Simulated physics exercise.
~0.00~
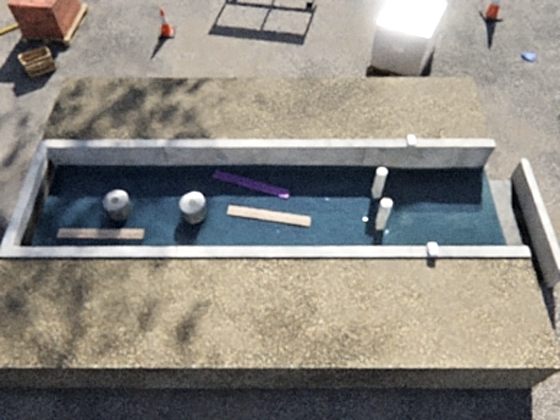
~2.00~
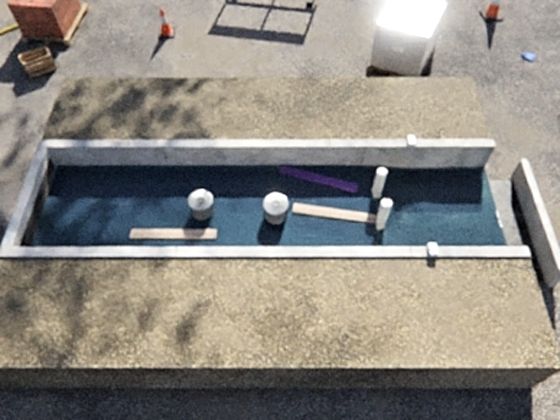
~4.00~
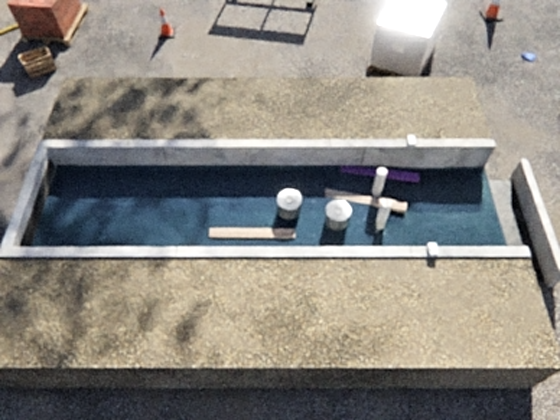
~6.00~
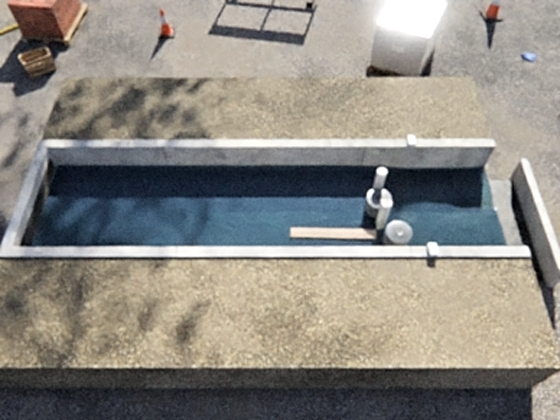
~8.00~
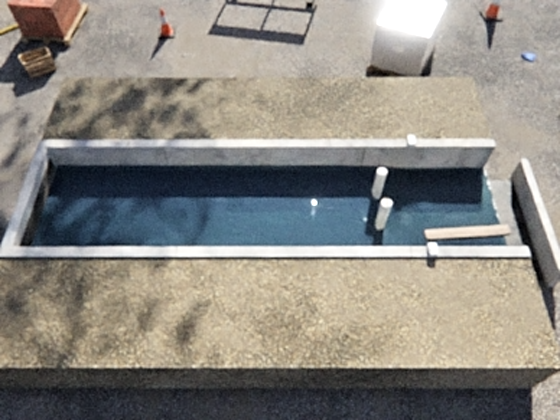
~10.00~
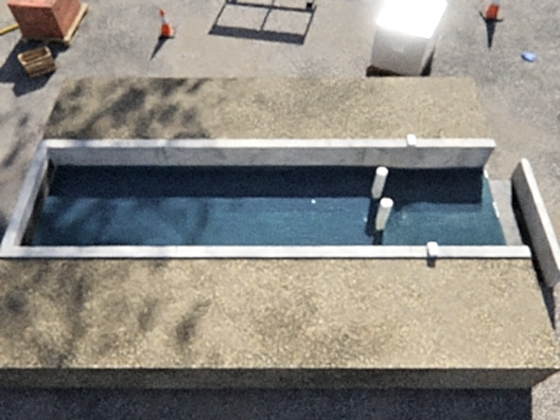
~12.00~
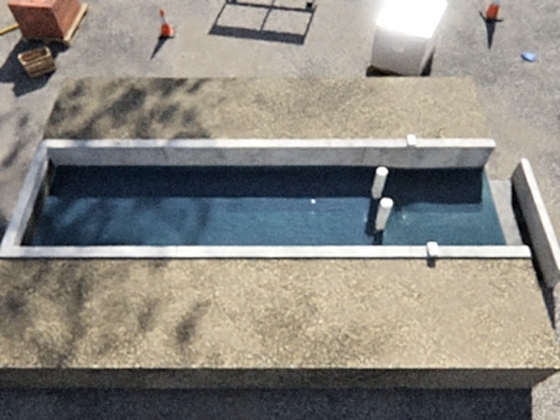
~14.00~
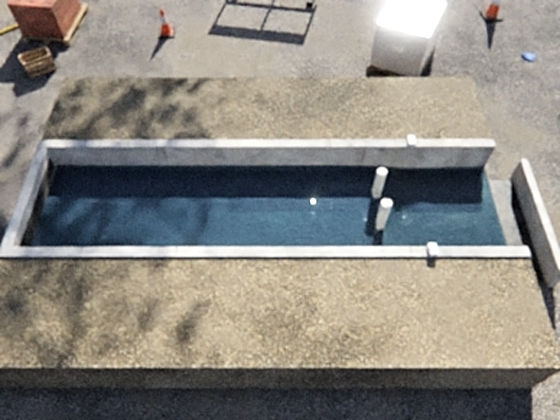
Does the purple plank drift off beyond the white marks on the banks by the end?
Yes, the purple plank drifts right along the far side, passes the white marks and is gone from the channel.
Three planks and two round tubs drift right past two white posts, leaving the channel empty.
